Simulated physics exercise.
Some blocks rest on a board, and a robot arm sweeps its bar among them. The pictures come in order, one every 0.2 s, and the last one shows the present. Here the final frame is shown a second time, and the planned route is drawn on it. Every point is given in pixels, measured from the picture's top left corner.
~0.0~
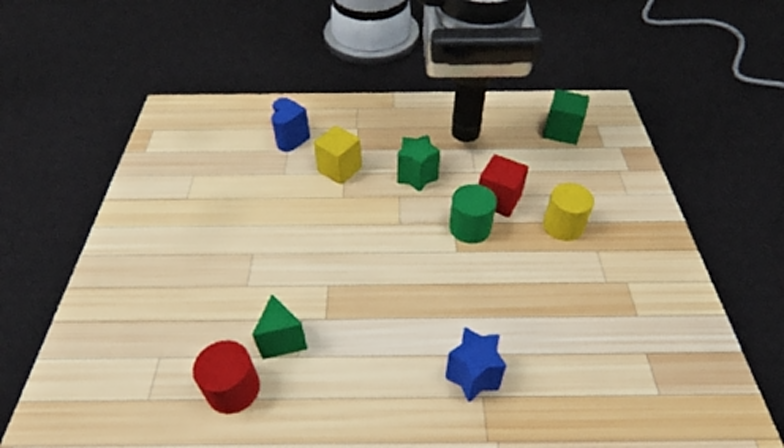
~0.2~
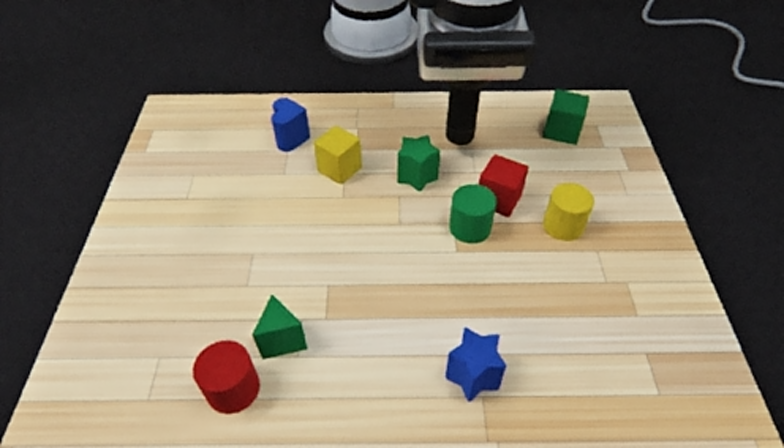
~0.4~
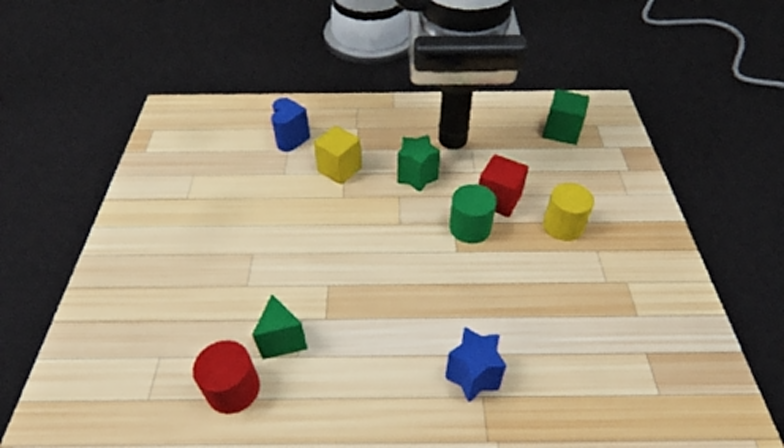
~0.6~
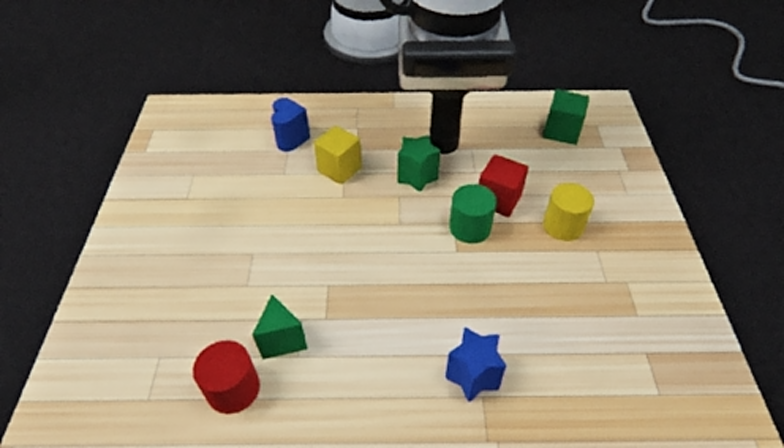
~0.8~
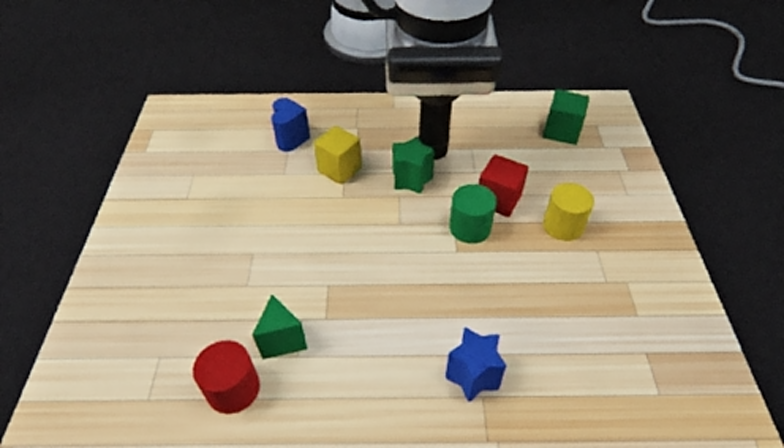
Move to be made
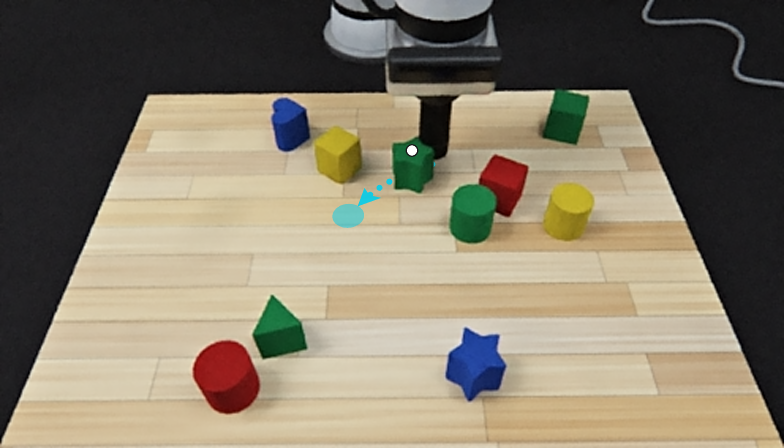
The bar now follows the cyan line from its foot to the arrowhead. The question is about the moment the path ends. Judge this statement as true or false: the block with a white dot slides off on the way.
That claim is false.
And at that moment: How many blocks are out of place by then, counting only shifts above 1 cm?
Number moved: 1.
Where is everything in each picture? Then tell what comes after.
In the first frame, lower end of the bar at (466, 134), tops of blocks, yellow square block at (337, 140), green star-shaped block at (418, 147).
In the second frame, bar at (460, 137), blocks as before.
In the third frame, bar at (453, 141), blocks as before.
In the fourth frame, bar at (444, 146), blocks as before.
In the fifth frame, bar at (433, 151), yellow square block at (337, 140), green star-shaped block at (412, 151).
The drawn path runs from (432, 164) by way of (401, 176) and (372, 193) to (348, 216); the dot is on the green star-shaped block.
One third of the way, bar at (400, 163); green star-shaped block at (382, 165), turned 15° anticlockwise.
Two thirds of the way, bar at (371, 180); green star-shaped block at (351, 184), turned 15° anticlockwise.
At the end, bar at (347, 203); yellow square block not moved; green star-shaped block at (325, 208), turned 15° anticlockwise.
